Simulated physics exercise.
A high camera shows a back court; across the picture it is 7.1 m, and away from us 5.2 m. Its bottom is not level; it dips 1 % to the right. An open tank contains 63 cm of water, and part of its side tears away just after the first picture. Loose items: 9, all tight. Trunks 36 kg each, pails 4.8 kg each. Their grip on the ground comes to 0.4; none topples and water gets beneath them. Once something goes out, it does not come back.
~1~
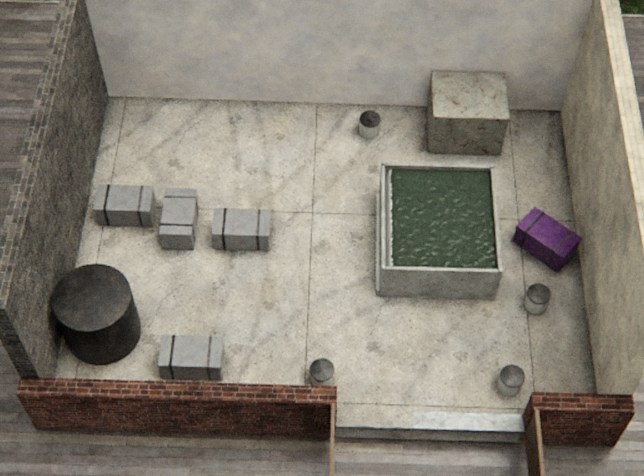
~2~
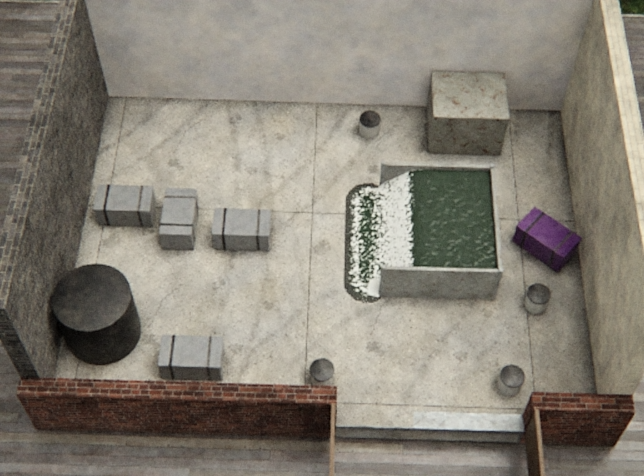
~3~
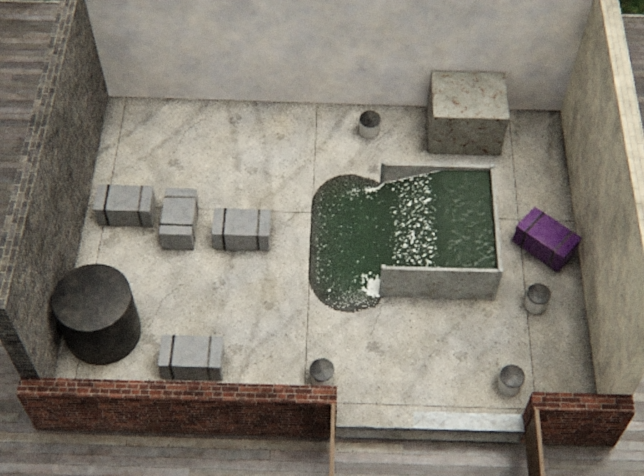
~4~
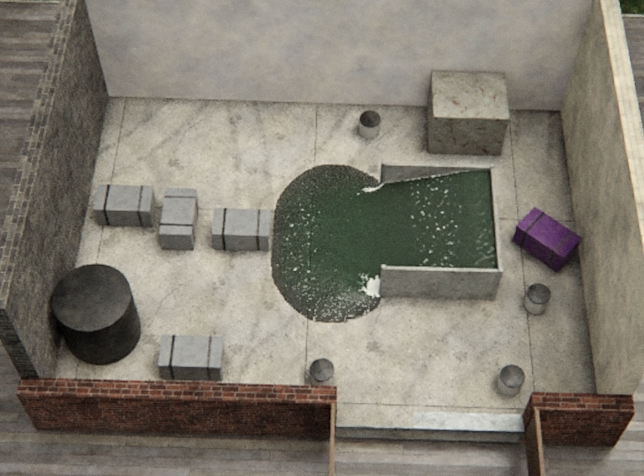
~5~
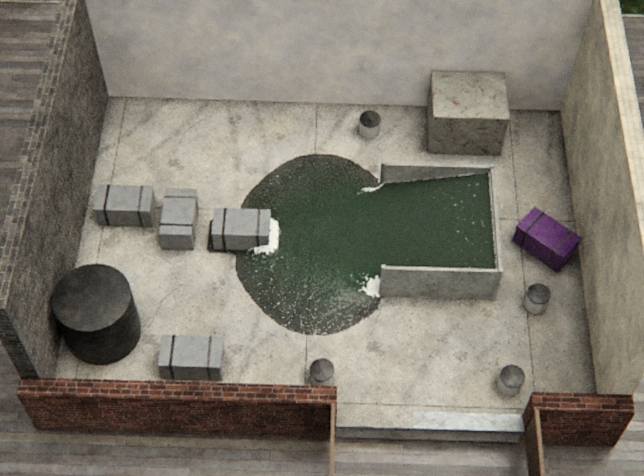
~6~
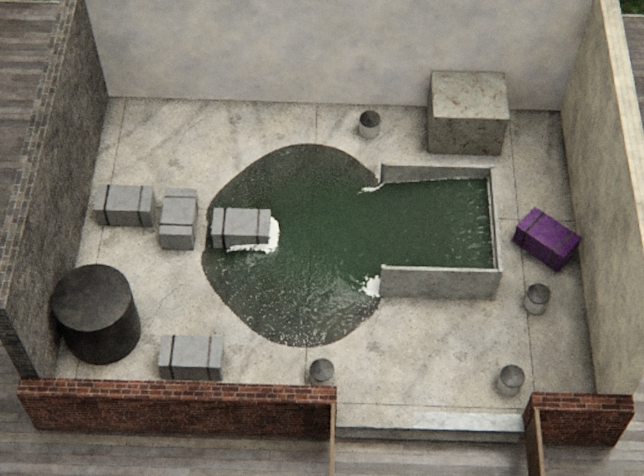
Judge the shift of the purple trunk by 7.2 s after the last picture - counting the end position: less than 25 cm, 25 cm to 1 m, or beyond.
The way I see it, it stays in its spot.
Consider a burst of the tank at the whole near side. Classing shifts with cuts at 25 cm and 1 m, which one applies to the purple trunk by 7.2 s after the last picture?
My answer is that the purple trunk remains put.
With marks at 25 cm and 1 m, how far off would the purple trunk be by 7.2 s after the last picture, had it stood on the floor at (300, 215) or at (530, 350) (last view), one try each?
From the first place it goes well off; from the second it is barely disturbed.
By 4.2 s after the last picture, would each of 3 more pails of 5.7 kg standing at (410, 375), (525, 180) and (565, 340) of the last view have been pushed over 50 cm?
First inside the limit, then inside the limit, then inside the limit.
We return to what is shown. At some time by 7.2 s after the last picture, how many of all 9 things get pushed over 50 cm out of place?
That adds up to 5.
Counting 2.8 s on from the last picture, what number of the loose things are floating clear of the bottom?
Just then, the number is 2.
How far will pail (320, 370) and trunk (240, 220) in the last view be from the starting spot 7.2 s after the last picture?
In turn: 120 cm, 100 cm.
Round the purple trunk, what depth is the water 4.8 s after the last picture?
Around 0 cm.
Then, 0.9 s after the last picture the purple trunk is near (549, 232), 0.0 m from its start, aground; 0 of 9 are out; 0 afloat.
Then, 2.8 s after the last picture the purple trunk is near (549, 232), 0.0 m from its start, aground; 0 of 9 are out; 2 afloat.
Then, 4.8 s after the last picture the purple trunk is near (549, 232), 0.0 m from its start, aground; 0 of 9 are out; 0 afloat.
Then, 7.2 s after the last picture the purple trunk is near (549, 232), 0.0 m from its start, aground; 0 of 9 are out; 0 afloat.
